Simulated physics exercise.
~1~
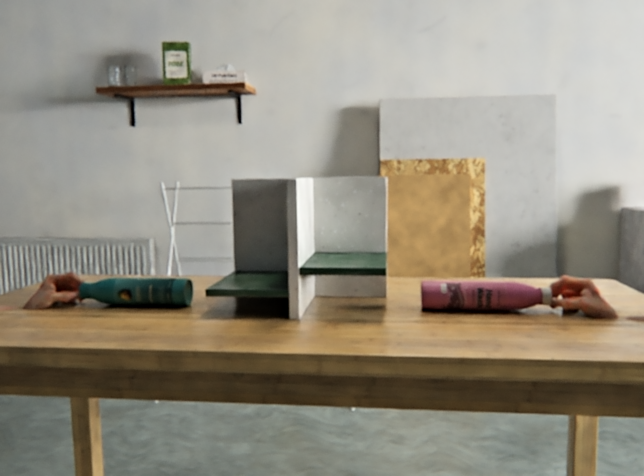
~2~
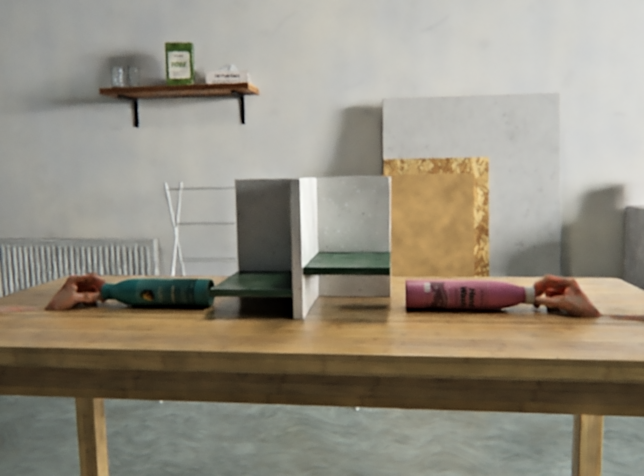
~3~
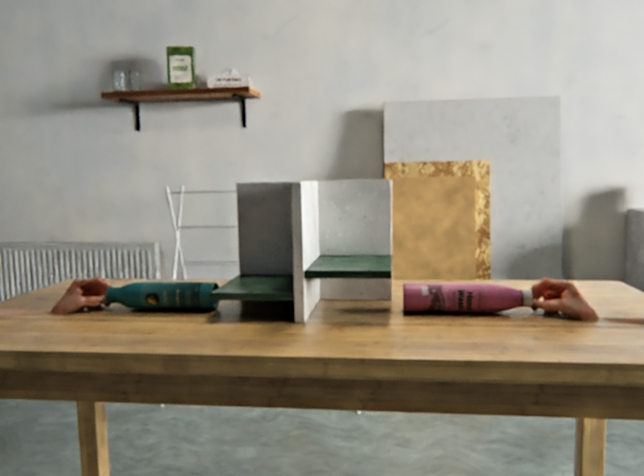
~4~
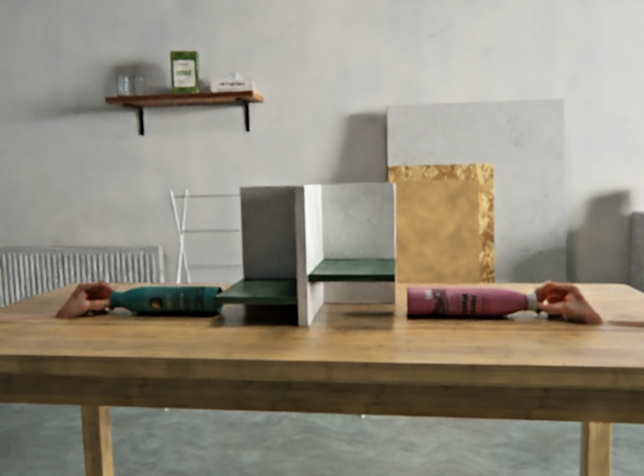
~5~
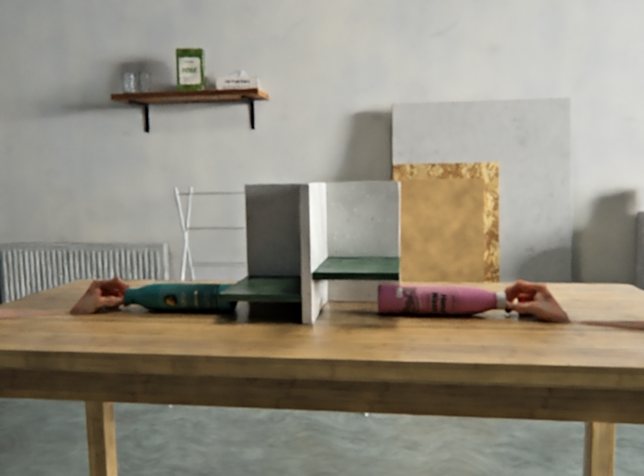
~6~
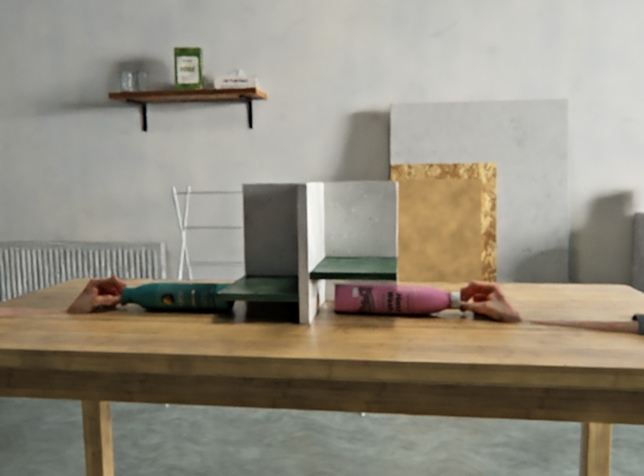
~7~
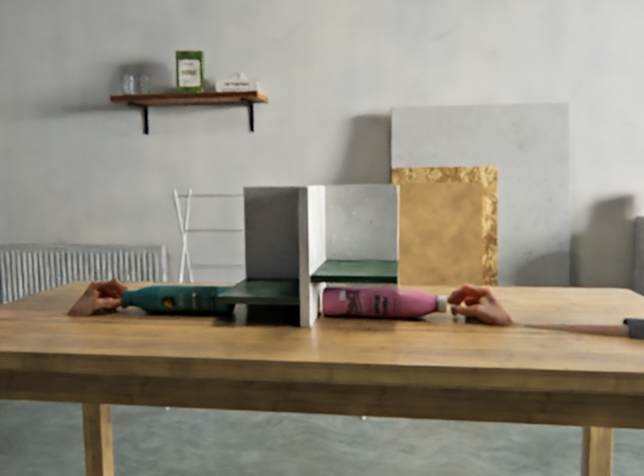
Hands sliding two bottles toward a small rack, the turquoise one stopping at the left shelf, the pink going under the right.
